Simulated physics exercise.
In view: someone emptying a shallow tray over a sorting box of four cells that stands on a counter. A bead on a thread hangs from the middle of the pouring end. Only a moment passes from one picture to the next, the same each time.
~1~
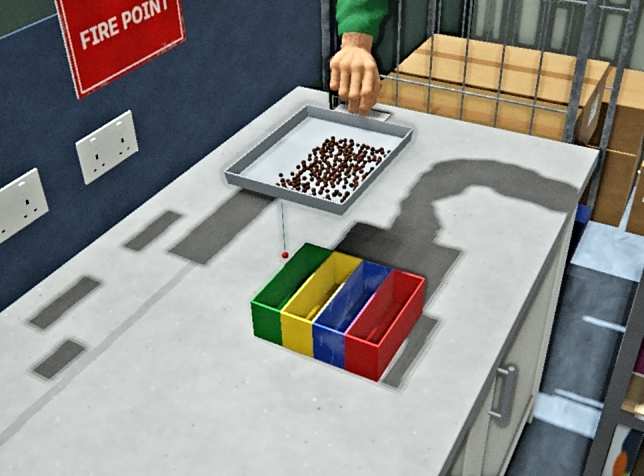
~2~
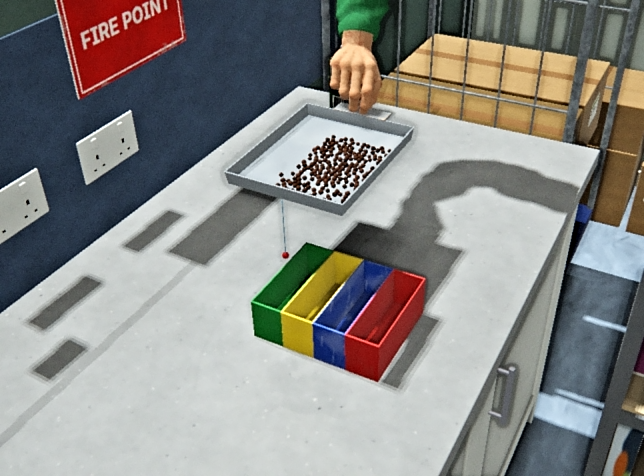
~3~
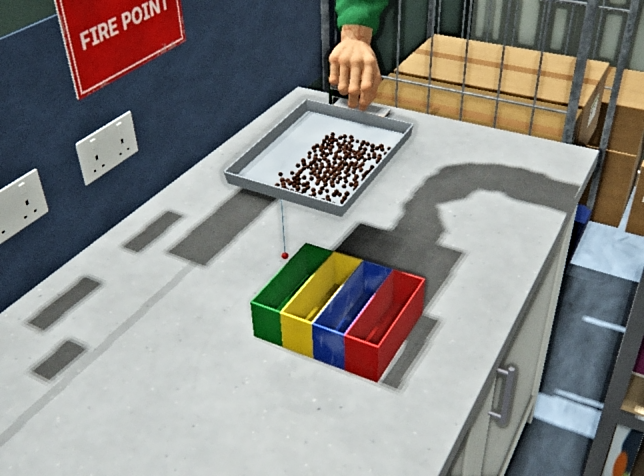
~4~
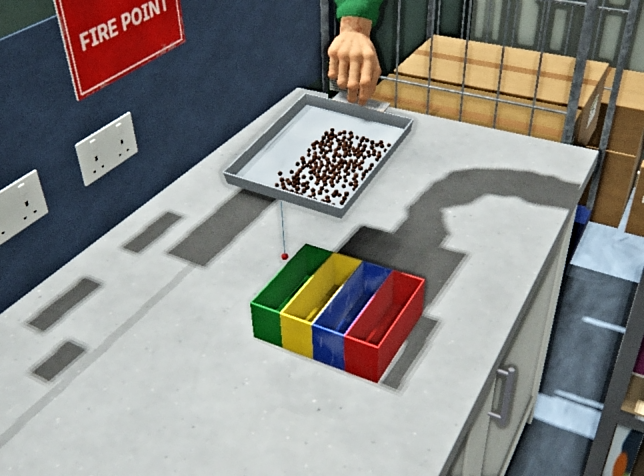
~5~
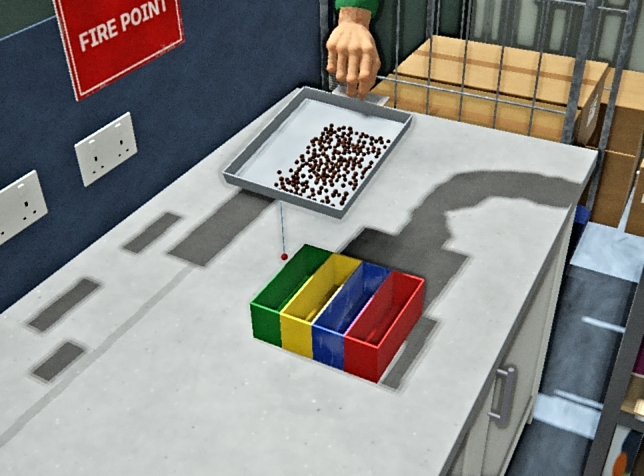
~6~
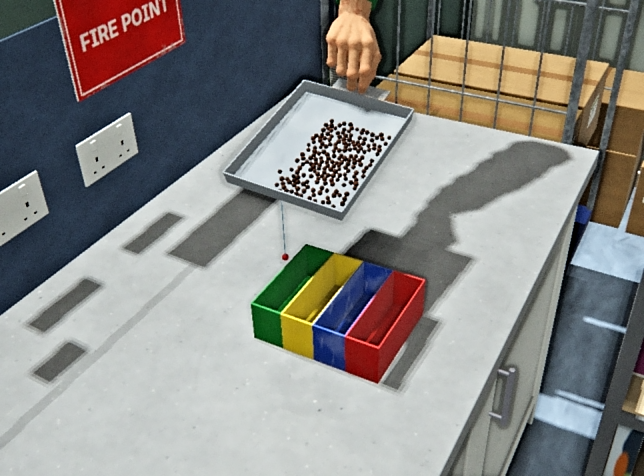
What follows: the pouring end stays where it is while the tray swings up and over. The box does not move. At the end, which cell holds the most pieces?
Most goes to the yellow cell.
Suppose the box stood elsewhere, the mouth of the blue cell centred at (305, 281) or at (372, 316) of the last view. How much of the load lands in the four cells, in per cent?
First some 90, then 90 per cent.
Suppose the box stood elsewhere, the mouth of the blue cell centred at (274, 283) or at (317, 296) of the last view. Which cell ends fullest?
One: The red one. Two: The blue cell.
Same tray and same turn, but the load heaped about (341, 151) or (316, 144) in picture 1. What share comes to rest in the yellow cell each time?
Near 70 % and 60 %.
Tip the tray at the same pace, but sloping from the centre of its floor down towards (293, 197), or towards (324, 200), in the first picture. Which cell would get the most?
First the yellow cell, then the yellow one.
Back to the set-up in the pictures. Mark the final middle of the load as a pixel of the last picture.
At about (316, 329).
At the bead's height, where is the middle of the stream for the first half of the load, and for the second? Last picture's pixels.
The first part at (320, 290); the rest at (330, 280).
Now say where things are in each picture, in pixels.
The first picture shows corners of the pouring end near (227, 171) and (341, 203), level; middle of the load near (333, 169), allspice berries; bead on its thread near (285, 255); green cell near (267, 320); yellow cell near (297, 331); blue cell near (329, 343); red cell near (361, 355).
The second picture shows corners of the pouring end near (227, 171) and (342, 203), level; middle of the load near (333, 168).
The third picture shows corners of the pouring end near (226, 171) and (341, 204), tipped barely, lowest at the right corner; middle of the load near (333, 167).
The fourth picture shows corners of the pouring end near (226, 172) and (341, 206), tipped a little, lowest at the right corner; middle of the load near (332, 165).
The fifth picture shows corners of the pouring end near (225, 171) and (340, 208), tipped a little, lowest at the right corner; middle of the load near (332, 163).
The sixth picture shows corners of the pouring end near (225, 172) and (341, 209), tipped a little, lowest at the right corner; middle of the load near (332, 162); green cell near (267, 322); yellow cell near (298, 333); blue cell near (329, 345); red cell near (362, 356).
Shortly afterwards, tray tipped steeply; the whole lot on the tray.
Next, tray tipped right over; the bulk on the tray; only a few in the yellow cell; only a few in the blue cell; a little falling or outside the box.
Some moments later, tray tipped past a quarter turn; near half in the yellow cell; near a quarter in the blue cell; near a quarter in the green cell; only a few in the red cell; only a few falling or outside the box.
In the end, tray tipped past a quarter turn; near half in the yellow cell; near a quarter in the blue cell; near a quarter in the green cell; only a few in the red cell; only a few outside the box.
